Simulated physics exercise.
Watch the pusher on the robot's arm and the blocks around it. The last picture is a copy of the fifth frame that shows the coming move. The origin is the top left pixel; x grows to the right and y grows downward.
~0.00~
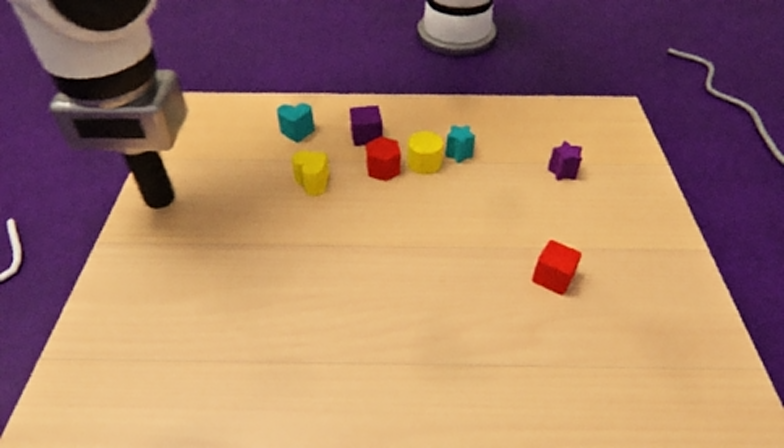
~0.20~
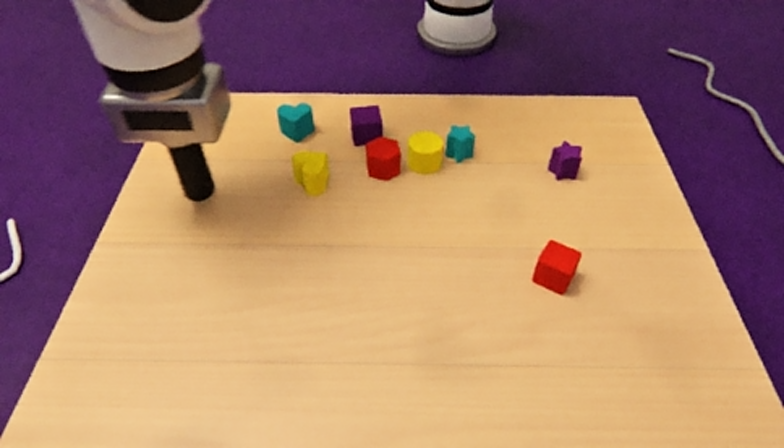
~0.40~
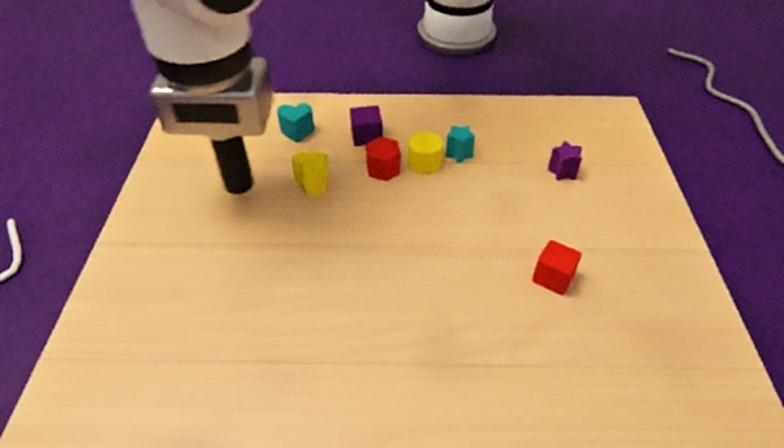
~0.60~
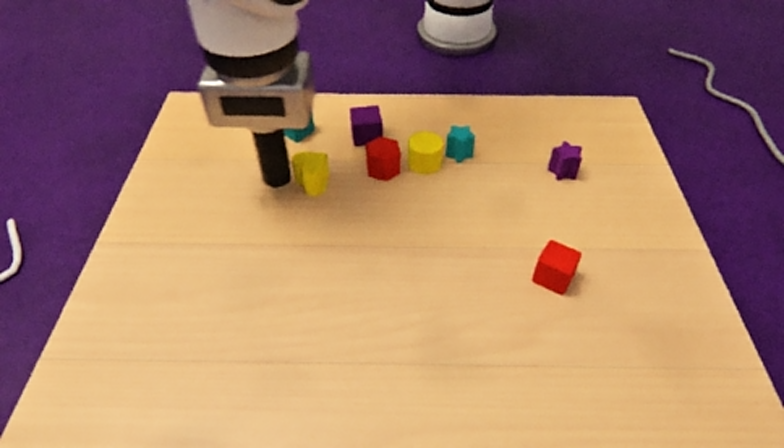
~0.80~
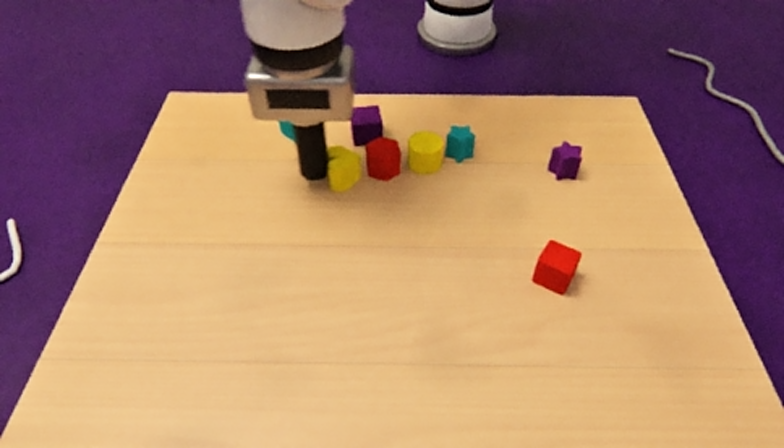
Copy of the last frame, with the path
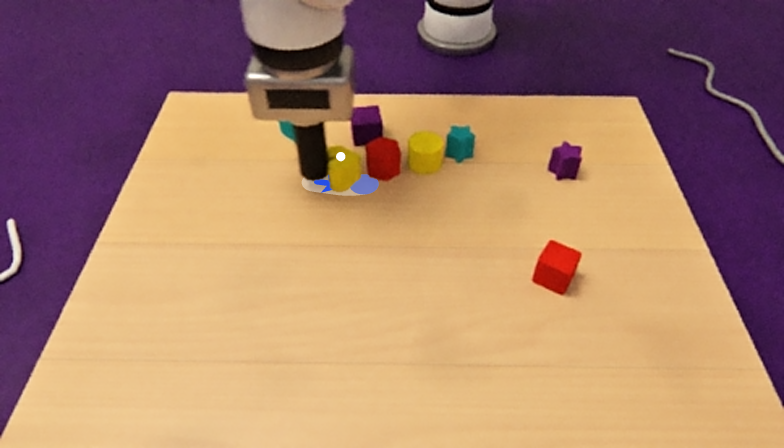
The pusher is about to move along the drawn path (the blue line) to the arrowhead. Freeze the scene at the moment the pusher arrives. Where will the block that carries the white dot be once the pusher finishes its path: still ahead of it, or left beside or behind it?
I predict the pusher still has it in front.
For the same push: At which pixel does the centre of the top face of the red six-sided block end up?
Pixel (409, 141).
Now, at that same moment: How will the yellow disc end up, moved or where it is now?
The block in question is displaced by the end.
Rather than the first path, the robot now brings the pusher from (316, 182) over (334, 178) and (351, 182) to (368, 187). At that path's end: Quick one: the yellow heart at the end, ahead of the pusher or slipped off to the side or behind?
My prediction: In front.
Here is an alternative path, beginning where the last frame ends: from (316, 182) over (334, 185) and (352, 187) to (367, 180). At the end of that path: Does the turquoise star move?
Yes, I think so.
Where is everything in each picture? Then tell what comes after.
Lower end of the pusher at (161, 199), tops of blocks, yellow heart at (310, 161), red six-sided block at (383, 148), yellow disc at (426, 141), turquoise star at (461, 132), in the first frame.
Pusher at (200, 192), blocks as before, in the second frame.
Pusher at (239, 185), blocks as before, in the third frame.
Pusher at (278, 178), blocks as before, in the fourth frame.
Pusher at (315, 172), yellow heart at (341, 157), red six-sided block at (383, 148), yellow disc at (426, 141), turquoise star at (461, 132), in the fifth frame.
The drawn path runs from (316, 182) through (332, 184) and (348, 185) to (364, 184); the dot is on the yellow heart.
On the path given first. Halfway along, pusher at (339, 175); yellow heart at (365, 158); red six-sided block at (395, 146), turned 20° anticlockwise; yellow disc at (430, 140).
At the end, pusher at (364, 174); yellow heart at (390, 158); red six-sided block at (409, 141), turned 70° anticlockwise; yellow disc at (440, 133); turquoise star at (471, 131).
